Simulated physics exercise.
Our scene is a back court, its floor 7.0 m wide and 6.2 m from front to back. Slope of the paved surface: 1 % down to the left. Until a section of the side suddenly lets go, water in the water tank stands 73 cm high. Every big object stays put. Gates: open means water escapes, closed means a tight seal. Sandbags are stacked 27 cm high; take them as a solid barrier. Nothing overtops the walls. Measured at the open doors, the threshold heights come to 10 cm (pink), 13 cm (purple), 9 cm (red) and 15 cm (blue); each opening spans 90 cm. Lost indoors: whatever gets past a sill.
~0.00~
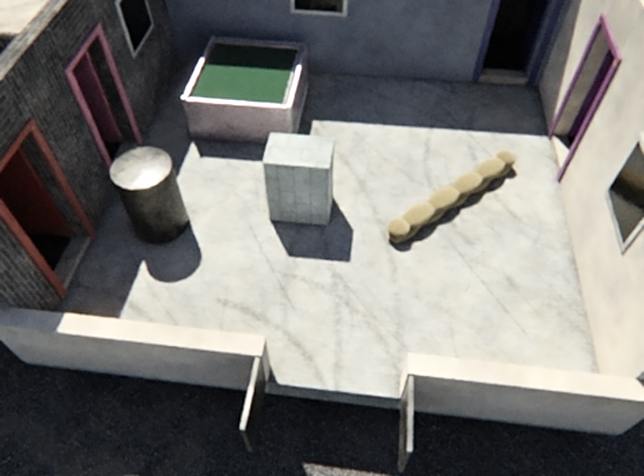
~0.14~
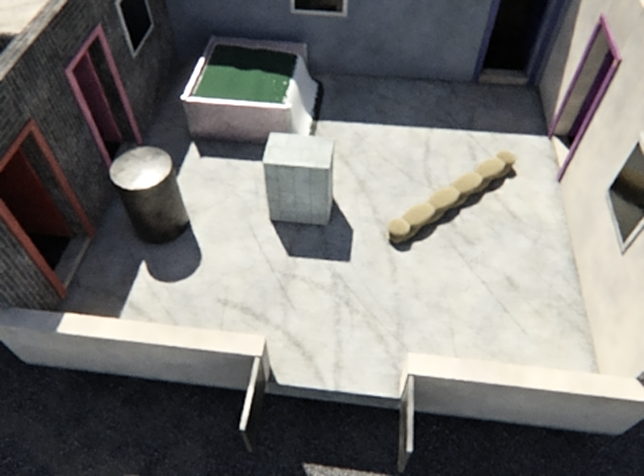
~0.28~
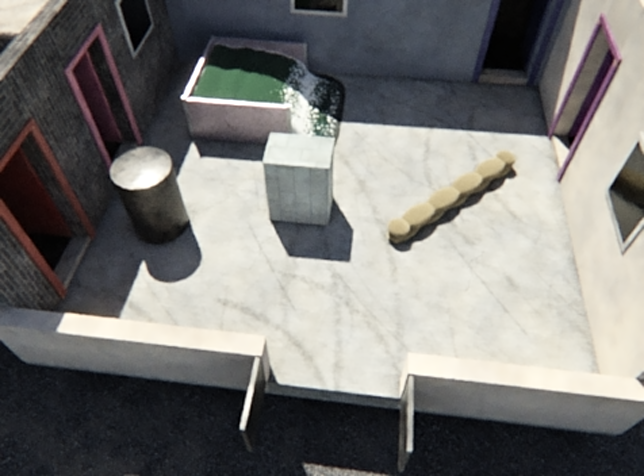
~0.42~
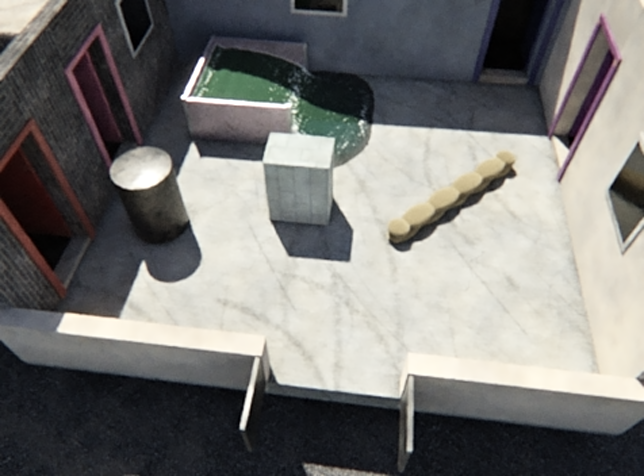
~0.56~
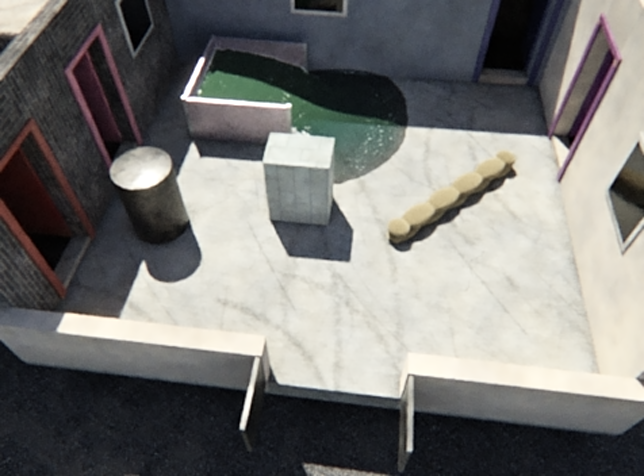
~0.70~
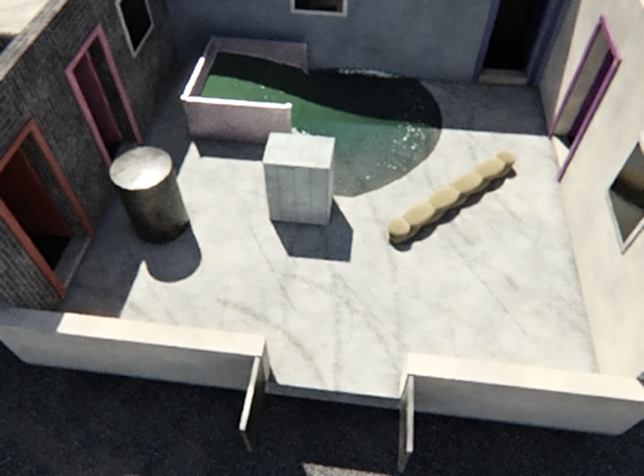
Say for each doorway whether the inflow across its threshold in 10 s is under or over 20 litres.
Outcome: At the pink door it looks set to land under the limit. At the purple door it looks set to land over the limit. At the red door it looks set to land under the limit. At the blue door it looks set to land over the limit.
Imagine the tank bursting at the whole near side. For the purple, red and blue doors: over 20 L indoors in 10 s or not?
For purple, too little; for red, too much; for blue, too little.
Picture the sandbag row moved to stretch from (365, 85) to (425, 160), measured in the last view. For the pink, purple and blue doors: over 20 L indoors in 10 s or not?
Doors: Pink stays under / purple stays under / blue stays under.
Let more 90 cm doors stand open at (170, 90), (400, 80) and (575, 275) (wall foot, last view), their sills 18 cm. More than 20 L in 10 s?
In that order: Short of it, short of it, short of it.
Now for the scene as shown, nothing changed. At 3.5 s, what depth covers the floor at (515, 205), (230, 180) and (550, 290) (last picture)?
Approximately 5, 0 and 2 centimetres, going through them in turn.
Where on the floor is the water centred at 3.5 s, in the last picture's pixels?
Its balance point sits around (419, 132).
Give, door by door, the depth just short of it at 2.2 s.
Measured in centimetres, the pink door gives 0, the purple door 22, the red door 0 and the blue door 20.
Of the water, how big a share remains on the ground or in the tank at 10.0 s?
Some 86 in a hundred.
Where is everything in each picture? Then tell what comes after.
The first picture shows still water, 73 cm deep, in the water tank at (249, 74).
In the second picture, water pours out at (297, 101) and has run 1.0 m, to a hidden place; typically 10 cm deep outside, 73 cm at the water tank's back.
In the third picture, water pours out at (297, 102) and has run 1.2 m, to a hidden place; typically 12 cm deep outside, 72 cm at the water tank's back.
In the fourth picture, the front is at a hidden place, 1.5 m from the gap at (297, 104); 2.9 m2 of floor is under water; 65 cm left at the back of the water tank.
In the fifth picture, the front is at (397, 144), 1.9 m from the gap at (297, 104); 4.6 m2 of floor is under water; 62 cm left at the back of the water tank.
In the sixth picture, the front is at (436, 133), 2.5 m from the gap at (297, 104); 6.5 m2 of floor is under water; 59 cm left at the back of the water tank.
After 1.4 s water covers 30 % of the floor and is deepest (25 cm) near (302, 126); pink door not reached, purple door 14 cm at the sill, 0 L in, red door not reached, blue door 7 cm at the sill, 0 L in.
After 2.2 s water covers 35 % of the floor and is deepest (40 cm) near (535, 104); pink door not reached, purple door 22 cm at the sill, 38 L in, red door not reached, blue door 20 cm at the sill, 3 L in.
After 3.5 s water covers 45 % of the floor and is deepest (26 cm) near (483, 83); pink door not reached, purple door 18 cm at the sill, 94 L in, red door not reached, blue door 25 cm at the sill, 53 L in.
After 6.0 s water covers 70 % of the floor and is deepest (12 cm) near (342, 206); pink door not reached, purple door 8 cm at the sill, 103 L in, red door not reached, blue door 9 cm at the sill, 77 L in.
After 10.0 s water covers 90 % of the floor and is deepest (12 cm) near (132, 233); pink door 9 cm at the sill, 0 L in, purple door 2 cm at the sill, 103 L in, red door 9 cm at the sill, 0 L in, blue door 3 cm at the sill, 77 L in.
